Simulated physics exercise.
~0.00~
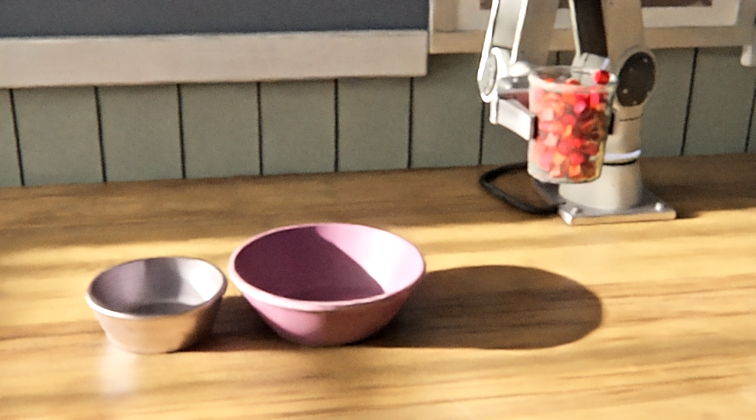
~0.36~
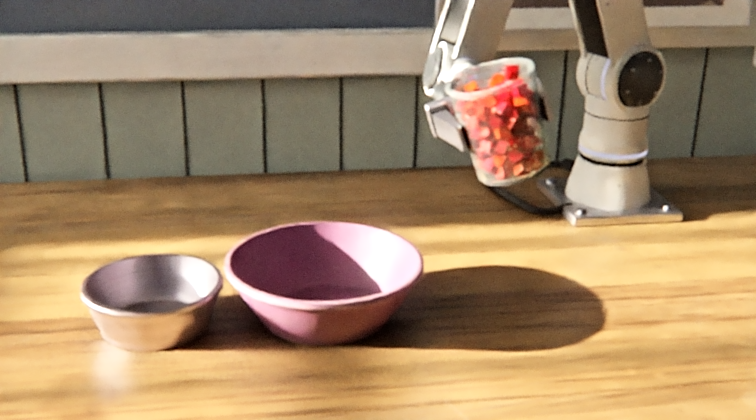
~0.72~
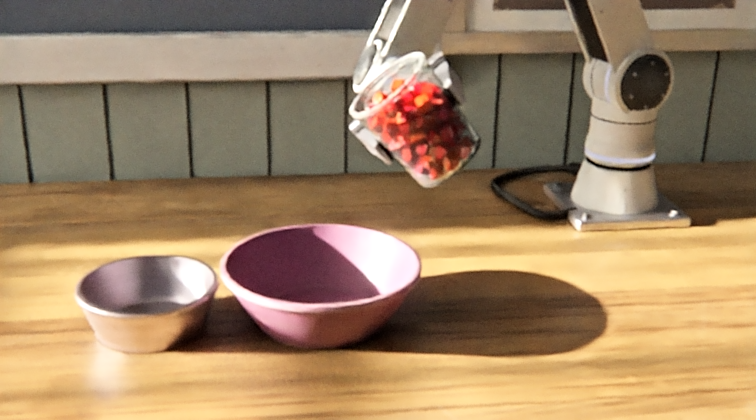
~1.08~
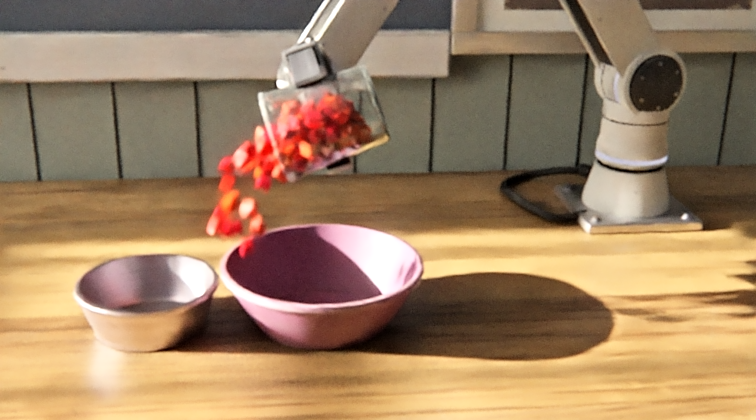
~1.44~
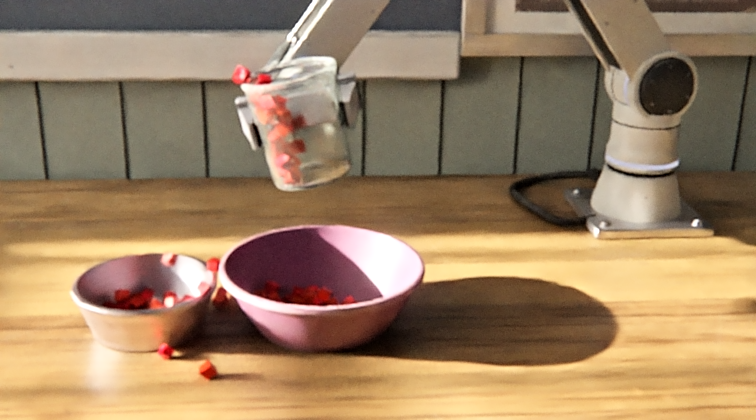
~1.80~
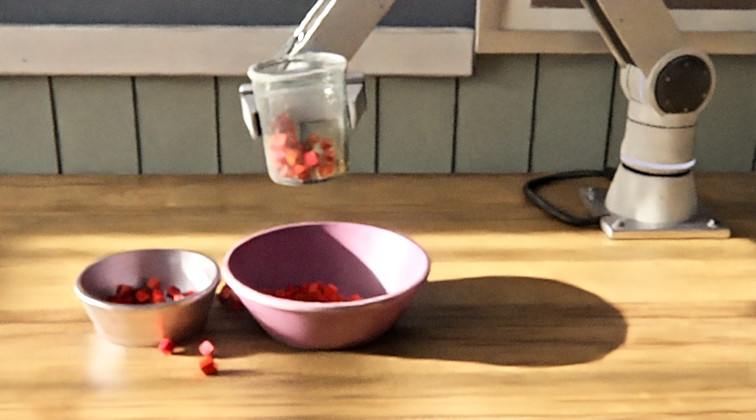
A robot arm tips red cubes into two bowls, spilling a few, then rights the cup.
